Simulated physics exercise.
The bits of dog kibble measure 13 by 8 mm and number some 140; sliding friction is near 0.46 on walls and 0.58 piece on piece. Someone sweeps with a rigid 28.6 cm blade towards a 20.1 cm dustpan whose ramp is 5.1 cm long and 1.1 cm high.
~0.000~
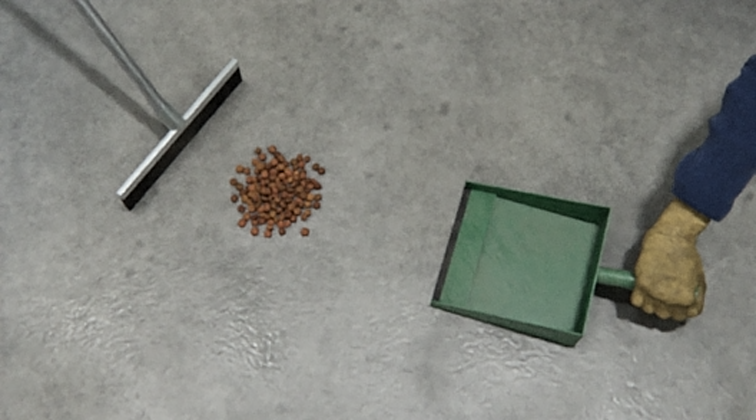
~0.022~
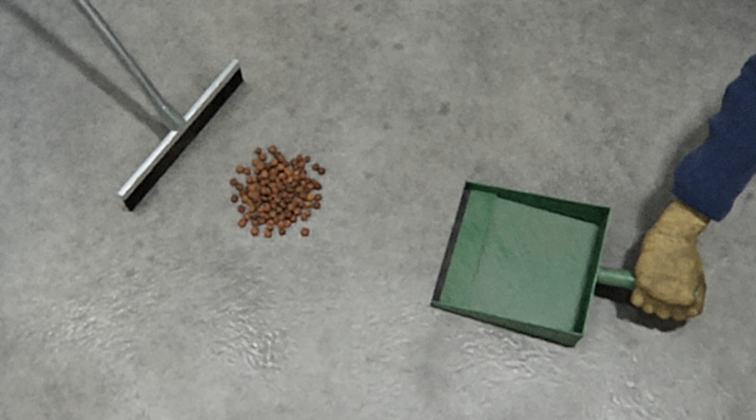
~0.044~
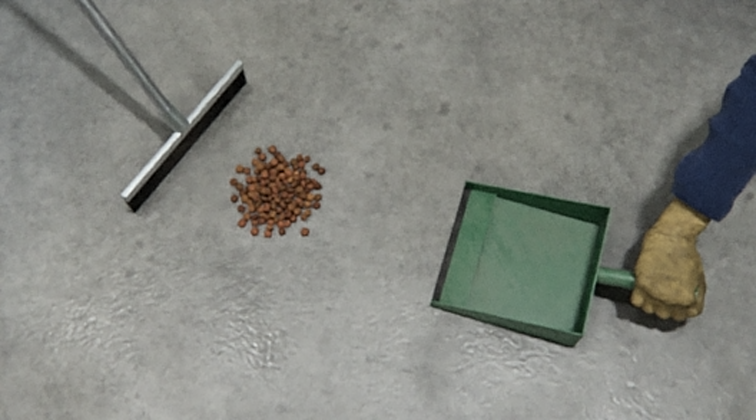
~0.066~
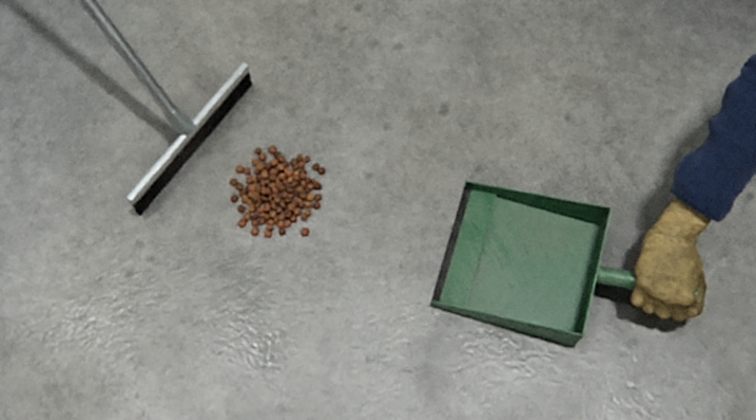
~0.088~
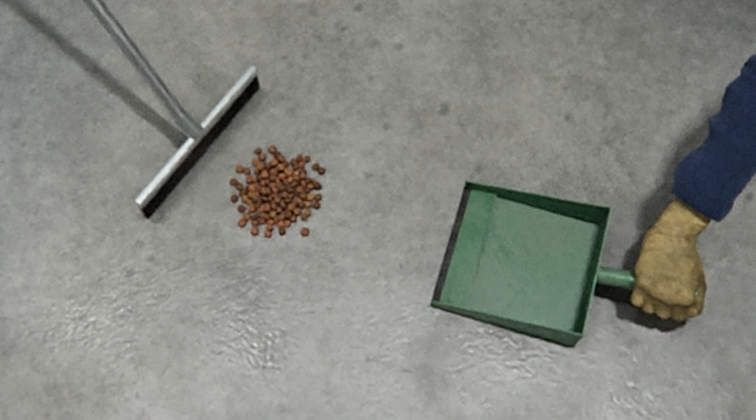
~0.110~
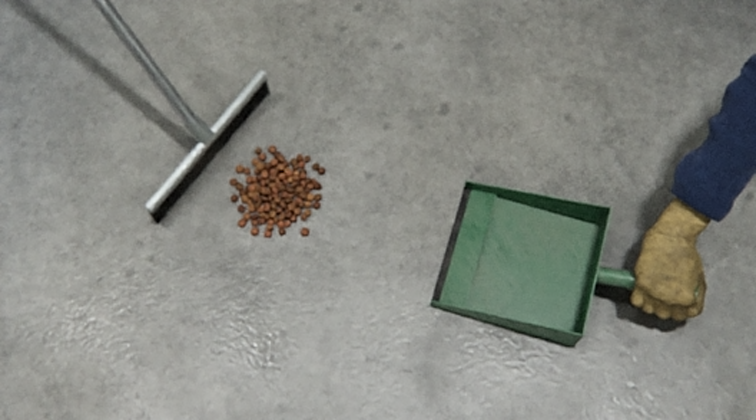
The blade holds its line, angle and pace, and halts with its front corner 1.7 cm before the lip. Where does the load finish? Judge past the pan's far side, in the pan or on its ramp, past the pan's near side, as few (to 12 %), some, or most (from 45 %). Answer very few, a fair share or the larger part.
Far side: Very few, pan: A fair share, near side: A fair share.
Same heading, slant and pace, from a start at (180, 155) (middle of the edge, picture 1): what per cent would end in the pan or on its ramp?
Some 20 per cent.
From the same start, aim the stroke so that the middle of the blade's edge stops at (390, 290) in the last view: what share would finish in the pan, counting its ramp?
About 20 per cent.
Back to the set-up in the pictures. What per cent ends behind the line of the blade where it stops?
About 0 per cent.
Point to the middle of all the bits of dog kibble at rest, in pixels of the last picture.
At about (429, 268).
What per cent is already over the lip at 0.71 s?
Near 15 per cent so far.
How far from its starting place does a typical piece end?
About 26 cm.
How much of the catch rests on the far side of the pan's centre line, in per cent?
Roughly 40 per cent.
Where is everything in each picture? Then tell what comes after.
Blade from (122, 195) to (235, 65), moved 0.0 cm, 0 of the pieces shifted so far; middle of the pieces at (275, 191); pan at (530, 268), in the first picture.
Blade from (123, 196) to (236, 65), moved 0.2 cm, 0 of the pieces shifted so far; middle of the pieces at (275, 191), in the second picture.
Blade from (127, 198) to (240, 66), moved 0.8 cm, 0 of the pieces shifted so far; middle of the pieces at (275, 191), in the third picture.
Blade from (132, 200) to (245, 69), moved 1.8 cm, 0 of the pieces shifted so far; middle of the pieces at (275, 191), in the fourth picture.
Blade from (140, 204) to (253, 72), moved 3.3 cm, 0 of the pieces shifted so far; middle of the pieces at (275, 191), in the fifth picture.
Blade from (151, 209) to (263, 77), moved 5.1 cm, 0 of the pieces shifted so far; middle of the pieces at (275, 191); pan at (530, 268). Its pace works out near 0.85 m/s, heading 9 degrees towards the viewer's side, in the sixth picture.
After 0.31 s, middle of the blade 23 cm from the lip; 0 % over the lip, far side 0 %, near side 0 %.
After 0.45 s, middle of the blade 11 cm from the lip; 0 % over the lip, far side 0 %, near side 15 %.
After 0.71 s, middle of the blade 6 cm from the lip; 15 % over the lip, far side 0 %, near side 25 %.
By 1.2 s all is still; far side 0 %, pan 15 %, near side 25 %, in front of the lip or behind the blade 60 %.
